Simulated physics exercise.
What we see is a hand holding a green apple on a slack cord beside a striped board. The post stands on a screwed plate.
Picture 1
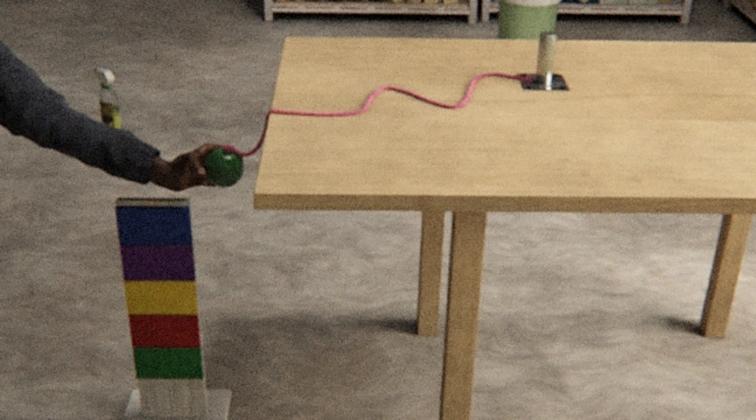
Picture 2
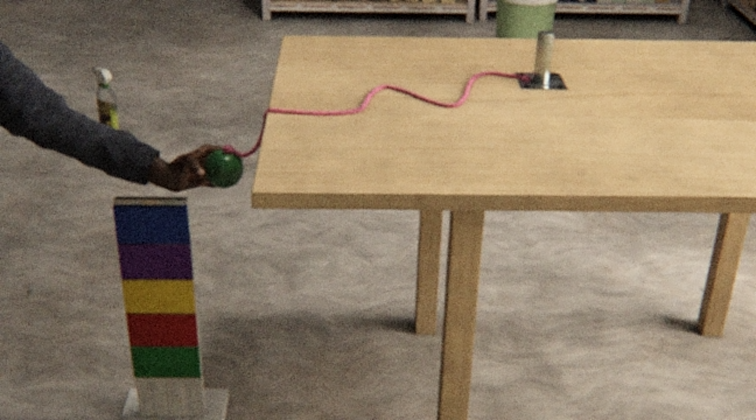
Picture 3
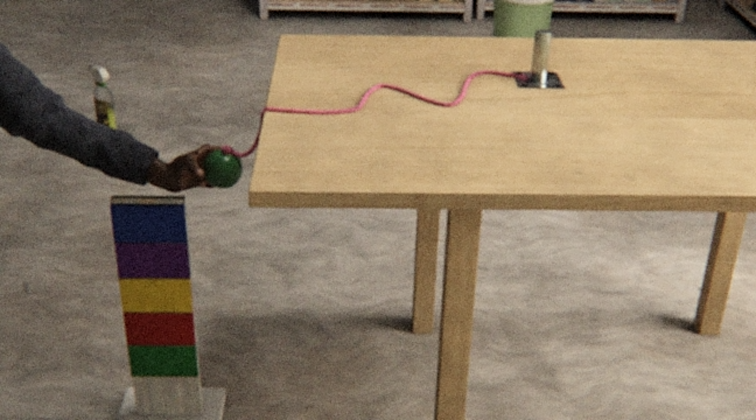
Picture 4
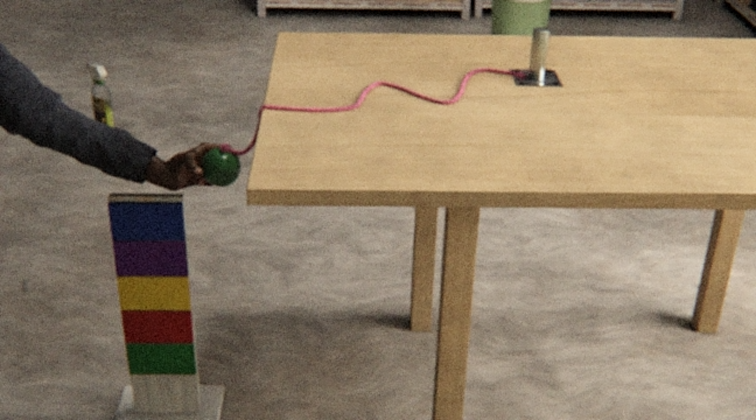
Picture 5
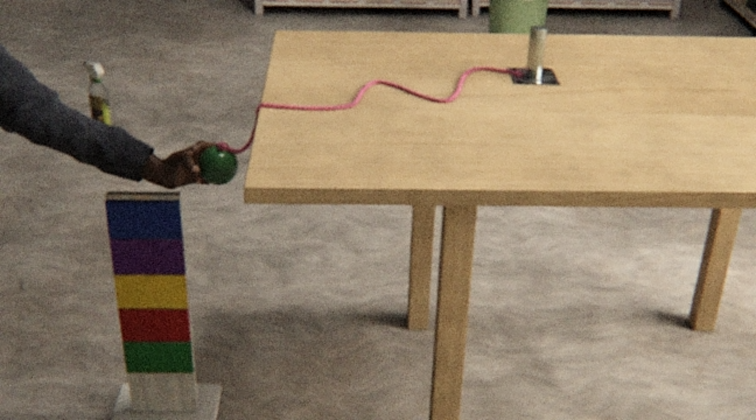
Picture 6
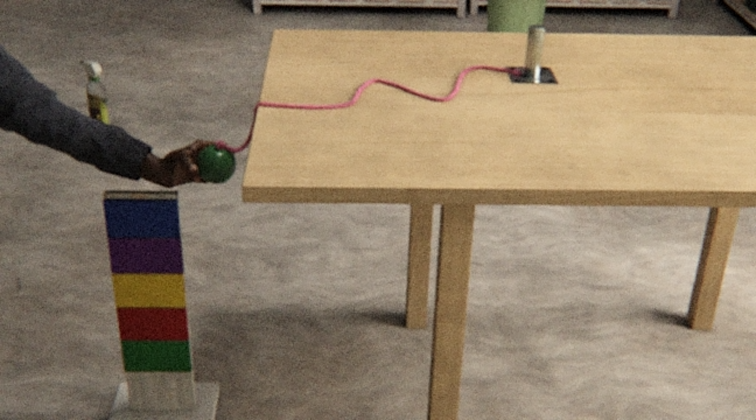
We see a hand holding a green ball-like object above a striped board, with a slack pinkish-red cord running across a wooden table to a small upright post; the hand stays still while the view shifts very slightly.
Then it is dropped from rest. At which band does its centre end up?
Its centre hangs level with the yellow band.
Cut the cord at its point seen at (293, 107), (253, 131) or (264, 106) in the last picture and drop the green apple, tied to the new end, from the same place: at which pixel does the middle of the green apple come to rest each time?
The places are (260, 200), (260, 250) and (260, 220).
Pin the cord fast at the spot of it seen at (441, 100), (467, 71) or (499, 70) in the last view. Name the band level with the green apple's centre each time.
In that order: Purple; yellow; yellow.
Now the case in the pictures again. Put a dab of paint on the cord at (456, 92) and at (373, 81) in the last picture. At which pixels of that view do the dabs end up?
They go to (406, 84) and to (296, 93).
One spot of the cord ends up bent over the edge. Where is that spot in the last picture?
Near (358, 94).
Soon after, apple near (274, 284); level with yellow.
Then, apple near (263, 284); level with yellow.
At rest, apple near (265, 286); level with yellow. Its middle rests at the yellow band.
